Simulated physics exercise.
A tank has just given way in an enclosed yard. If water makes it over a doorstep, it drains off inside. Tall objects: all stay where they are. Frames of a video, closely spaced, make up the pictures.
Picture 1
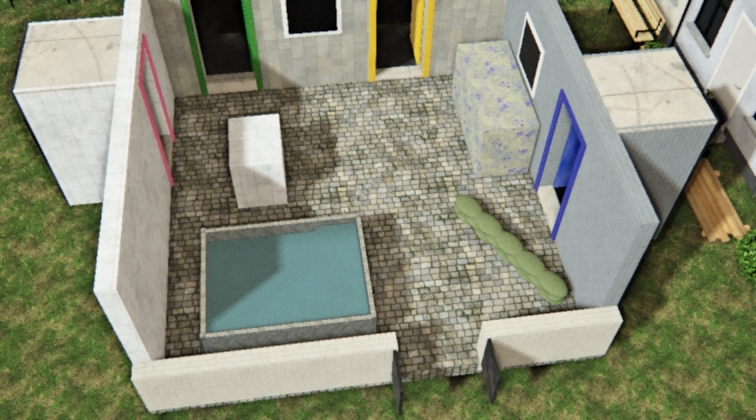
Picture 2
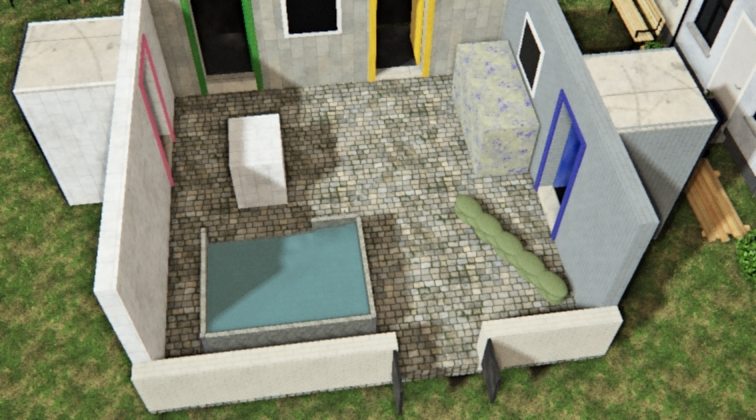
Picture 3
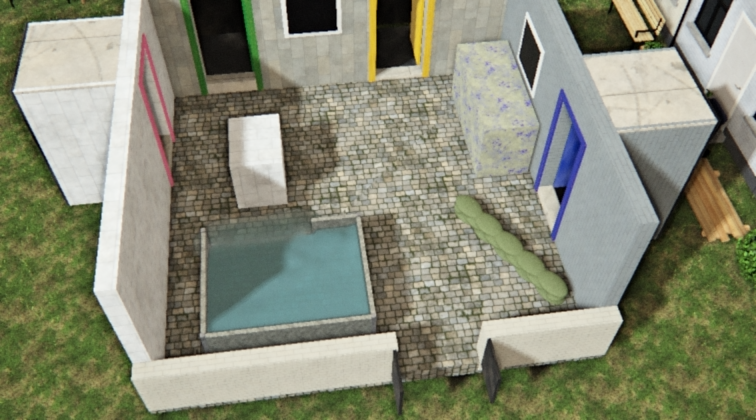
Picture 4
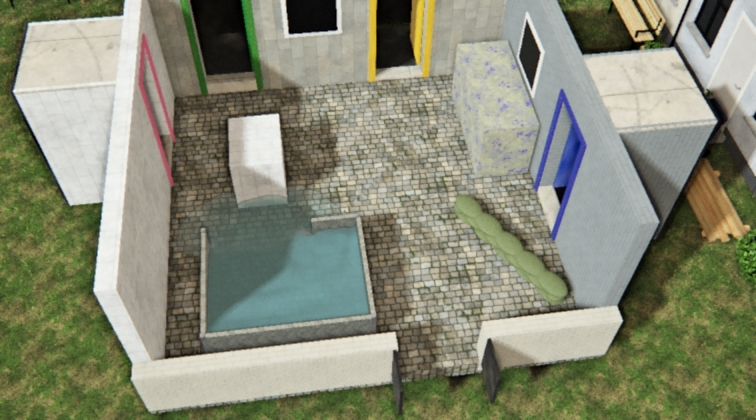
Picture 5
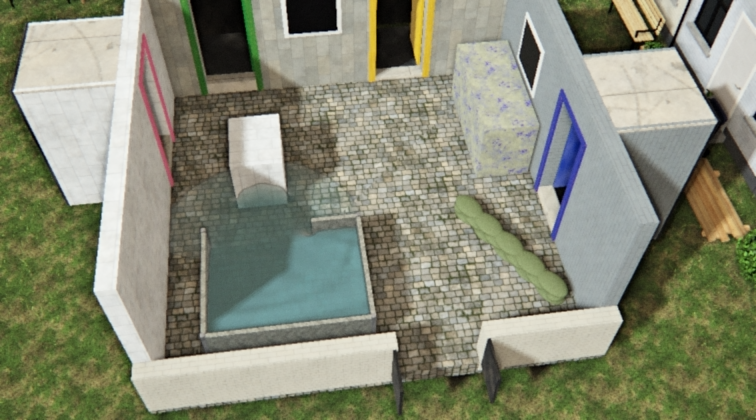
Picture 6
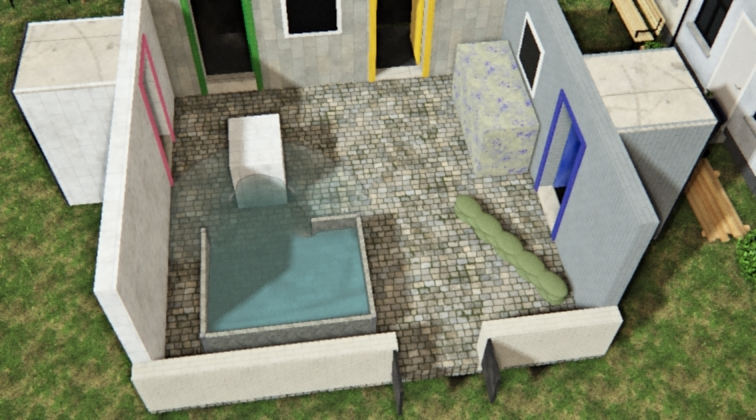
Water poured from the far side of a rectangular tank in a walled, stone-paved yard after that wall gave way, then spread across the paving and around the base of a tall white block.
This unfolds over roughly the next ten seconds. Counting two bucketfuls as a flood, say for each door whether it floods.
Outcome: The blue door never tops two buckets; the yellow door tops two buckets; the green door never tops two buckets; the pink door never tops two buckets.
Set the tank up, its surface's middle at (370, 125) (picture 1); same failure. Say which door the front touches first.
Observation: The yellow one.
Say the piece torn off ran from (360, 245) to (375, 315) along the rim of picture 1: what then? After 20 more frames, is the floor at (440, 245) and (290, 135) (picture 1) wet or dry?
Note: Point one inundated; point two unreached.
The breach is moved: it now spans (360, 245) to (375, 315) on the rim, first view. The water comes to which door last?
My answer is the one in pink.
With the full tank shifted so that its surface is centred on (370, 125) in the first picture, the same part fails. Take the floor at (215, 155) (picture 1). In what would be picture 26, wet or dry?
Result for the spot: Waterlogged.
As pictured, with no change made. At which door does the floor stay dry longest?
My answer: The blue door.
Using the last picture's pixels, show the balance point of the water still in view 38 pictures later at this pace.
It's close to (338, 192).
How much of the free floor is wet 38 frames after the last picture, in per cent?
Roughly 85 percent, I reckon.
A moment on, water covers 35 % of the floor; the blue door not reached, the yellow door not reached, the green door wet at the sill, nothing in, the pink door wet at the sill, nothing in.
Next, water covers 60 % of the floor; the blue door not reached, the yellow door wet at the sill, nothing in, the green door wet at the sill, nothing in, the pink door wet at the sill, nothing in.
Then, water covers 70 % of the floor; the blue door wet at the sill, nothing in, the yellow door under two buckets in, the green door under two buckets in, the pink door under two buckets in.
Later, water covers 85 % of the floor; the blue door wet at the sill, nothing in, the yellow door over two buckets in, the green door under two buckets in, the pink door under two buckets in.
In the end, water covers 95 % of the floor; the blue door wet at the sill, nothing in, the yellow door far over two buckets in, the green door under two buckets in, the pink door under two buckets in.
